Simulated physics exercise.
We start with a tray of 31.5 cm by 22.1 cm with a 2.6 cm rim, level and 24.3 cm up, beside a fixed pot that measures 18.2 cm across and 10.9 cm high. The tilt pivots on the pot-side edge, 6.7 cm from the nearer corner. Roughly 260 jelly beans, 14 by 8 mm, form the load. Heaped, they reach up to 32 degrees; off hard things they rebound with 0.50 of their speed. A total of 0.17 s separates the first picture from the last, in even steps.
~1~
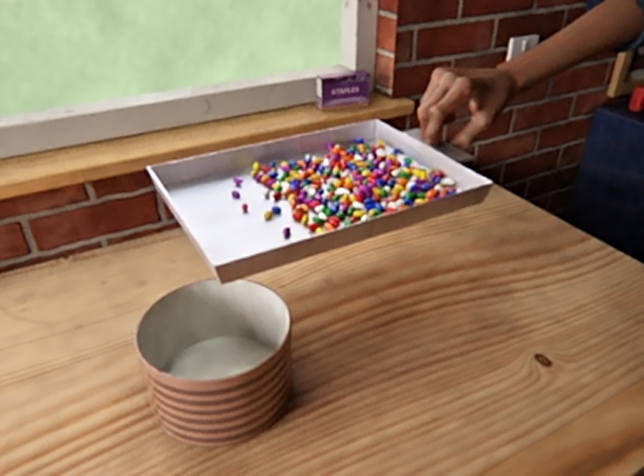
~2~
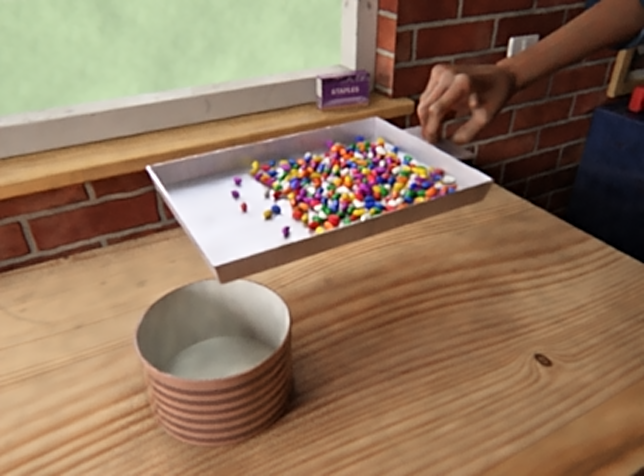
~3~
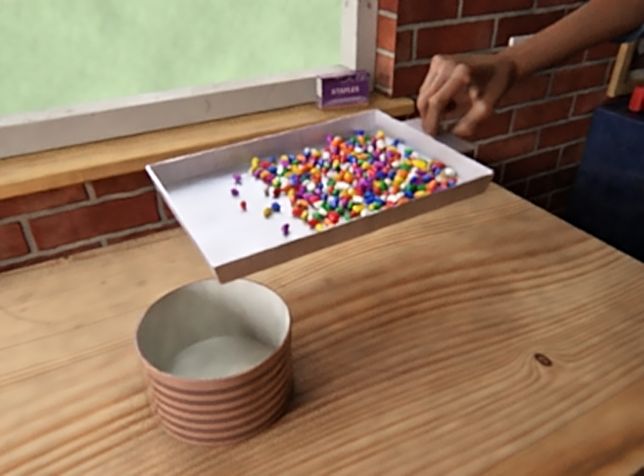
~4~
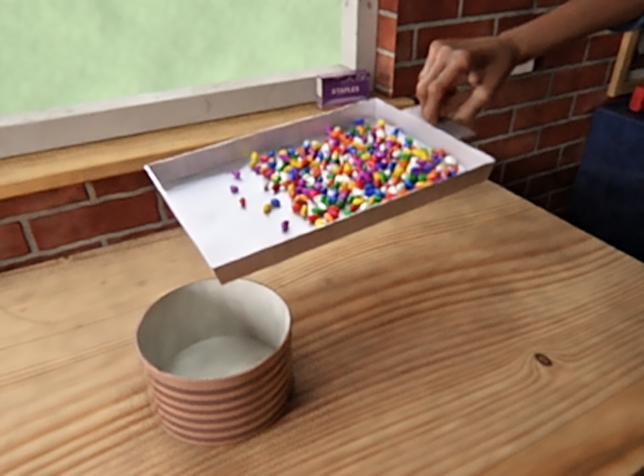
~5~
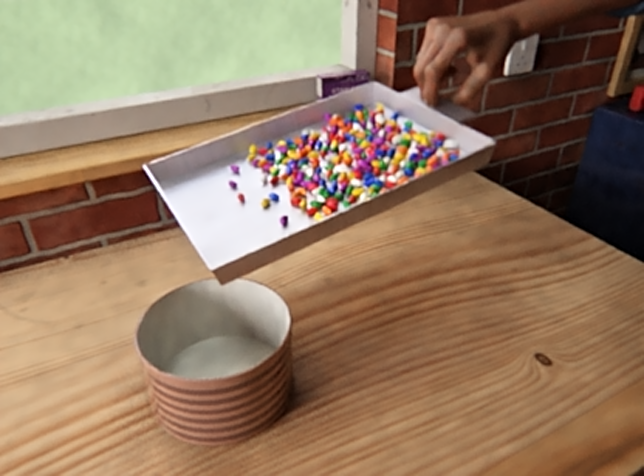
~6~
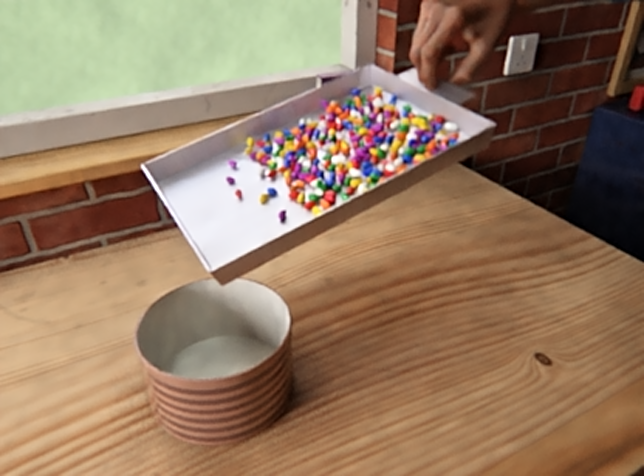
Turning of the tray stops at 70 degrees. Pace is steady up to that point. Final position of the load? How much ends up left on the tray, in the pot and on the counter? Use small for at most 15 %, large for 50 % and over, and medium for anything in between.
Tray - medium, pot - small, counter - large.
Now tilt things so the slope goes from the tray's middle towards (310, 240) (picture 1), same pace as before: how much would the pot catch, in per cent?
Roughly 0 % of the pieces.
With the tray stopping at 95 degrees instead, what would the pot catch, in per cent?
Then about 10 per cent.
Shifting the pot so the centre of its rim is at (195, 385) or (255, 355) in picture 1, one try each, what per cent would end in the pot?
30 and 0 %.
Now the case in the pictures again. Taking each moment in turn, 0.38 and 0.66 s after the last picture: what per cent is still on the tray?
Around 100 first, about 30 after.
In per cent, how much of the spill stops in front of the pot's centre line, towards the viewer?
I'd put it at around 80 per cent.
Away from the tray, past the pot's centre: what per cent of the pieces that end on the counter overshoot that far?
About 100 %.
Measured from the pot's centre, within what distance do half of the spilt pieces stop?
Roughly 28 cm from the centre.
Then, 0.23 s after the last picture, tilt 43 degrees; the tray holds 100 %, the pot 0 %.
Then, 0.38 s after the last picture, tilt 62 degrees; the tray holds 100 %, the pot 0 %.
Then, 0.66 s after the last picture, tilt 70 degrees; the tray holds 30 %, the pot 0 %.
In the end, tray 30 %, pot 5 %, counter 65 %.
